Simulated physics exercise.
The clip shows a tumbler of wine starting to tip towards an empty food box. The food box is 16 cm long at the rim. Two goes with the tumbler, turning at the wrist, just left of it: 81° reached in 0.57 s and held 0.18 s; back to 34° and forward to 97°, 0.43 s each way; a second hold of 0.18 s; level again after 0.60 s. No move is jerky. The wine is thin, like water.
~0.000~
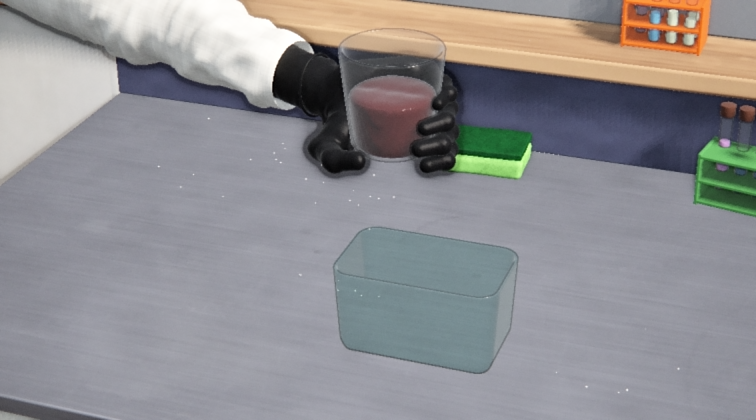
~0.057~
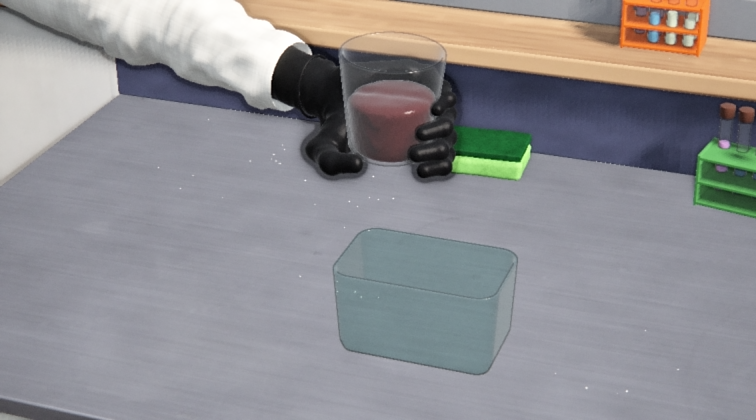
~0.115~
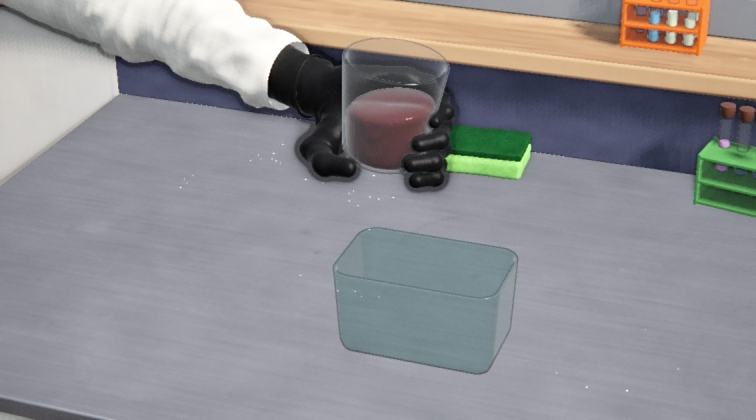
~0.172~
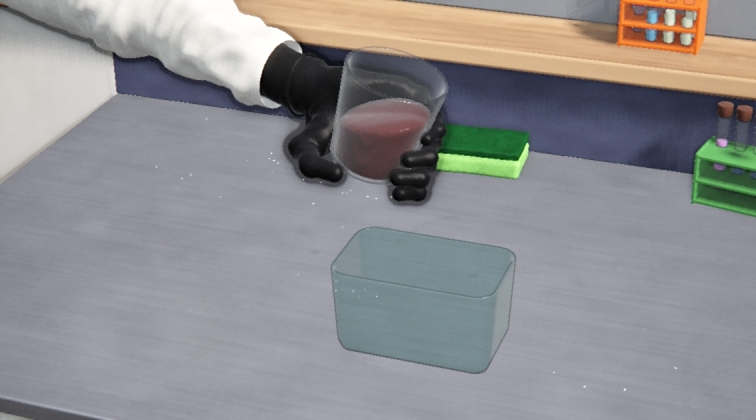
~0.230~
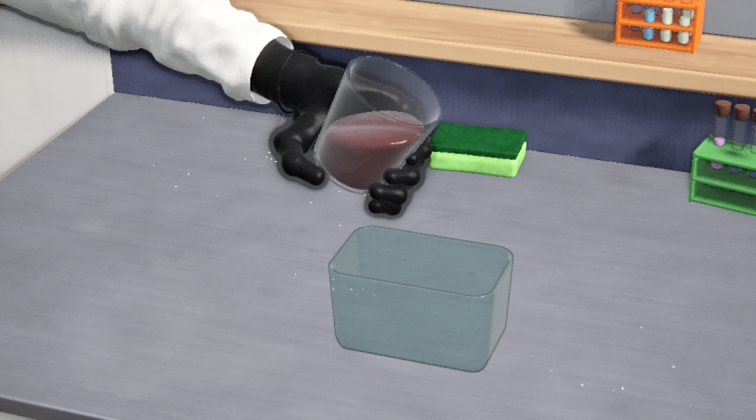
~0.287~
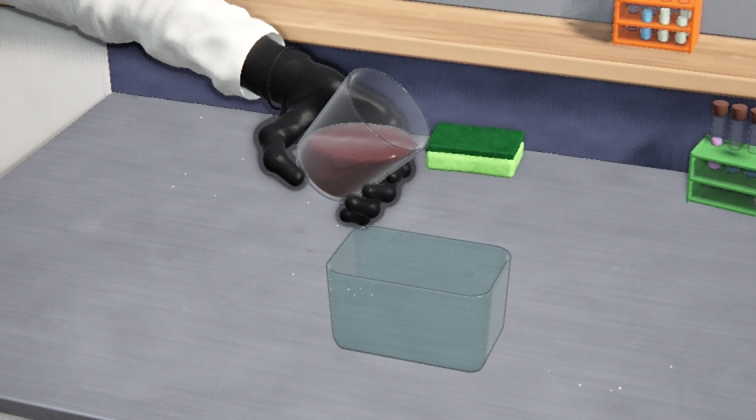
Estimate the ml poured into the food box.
Close to 220 ml.
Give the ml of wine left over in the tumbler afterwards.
Some 10 ml.
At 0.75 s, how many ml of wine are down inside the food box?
Close to 80 ml.
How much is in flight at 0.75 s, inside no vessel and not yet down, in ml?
Some 40 ml.
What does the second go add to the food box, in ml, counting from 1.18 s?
Some 70 ml.
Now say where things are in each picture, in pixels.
In the first frame, it leans 0°; its right rim is at (442, 56); the wine meets the walls at (353, 85) and (436, 96); the food box's rim runs from (347, 250) to (508, 277).
In the second frame, it leans 2°; its right rim is at (443, 62); the wine meets the walls at (354, 89) and (436, 99).
In the third frame, it leans 8°; its right rim is at (445, 76); the wine meets the walls at (352, 99) and (435, 105).
In the fourth frame, it leans 17°; its right rim is at (444, 96); the wine meets the walls at (344, 113) and (431, 116).
In the fifth frame, it leans 28°; its right rim is at (437, 121); the wine meets the walls at (328, 124) and (426, 129).
In the sixth frame, it leans 41°; its right rim is at (424, 147); the wine meets the walls at (308, 134) and (418, 144).
Then, 0.75 s in, the tilt is 81° and the food box has 75 ml, the tumbler 115 ml, and 0 ml is on the worktop.
Then, 1.18 s in, the tilt is 34° and the food box has 155 ml, the tumbler 85 ml, and 0 ml is on the worktop.
Then, 1.79 s in, the tilt is 97° and the food box has 180 ml, the tumbler 35 ml, and 5 ml is on the worktop.
Then, 2.22 s in, the tilt is 18° and the food box has 220 ml, the tumbler 10 ml, and 5 ml is on the worktop.
Finally, the food box has 220 ml, the tumbler 10 ml, and 5 ml is on the worktop.
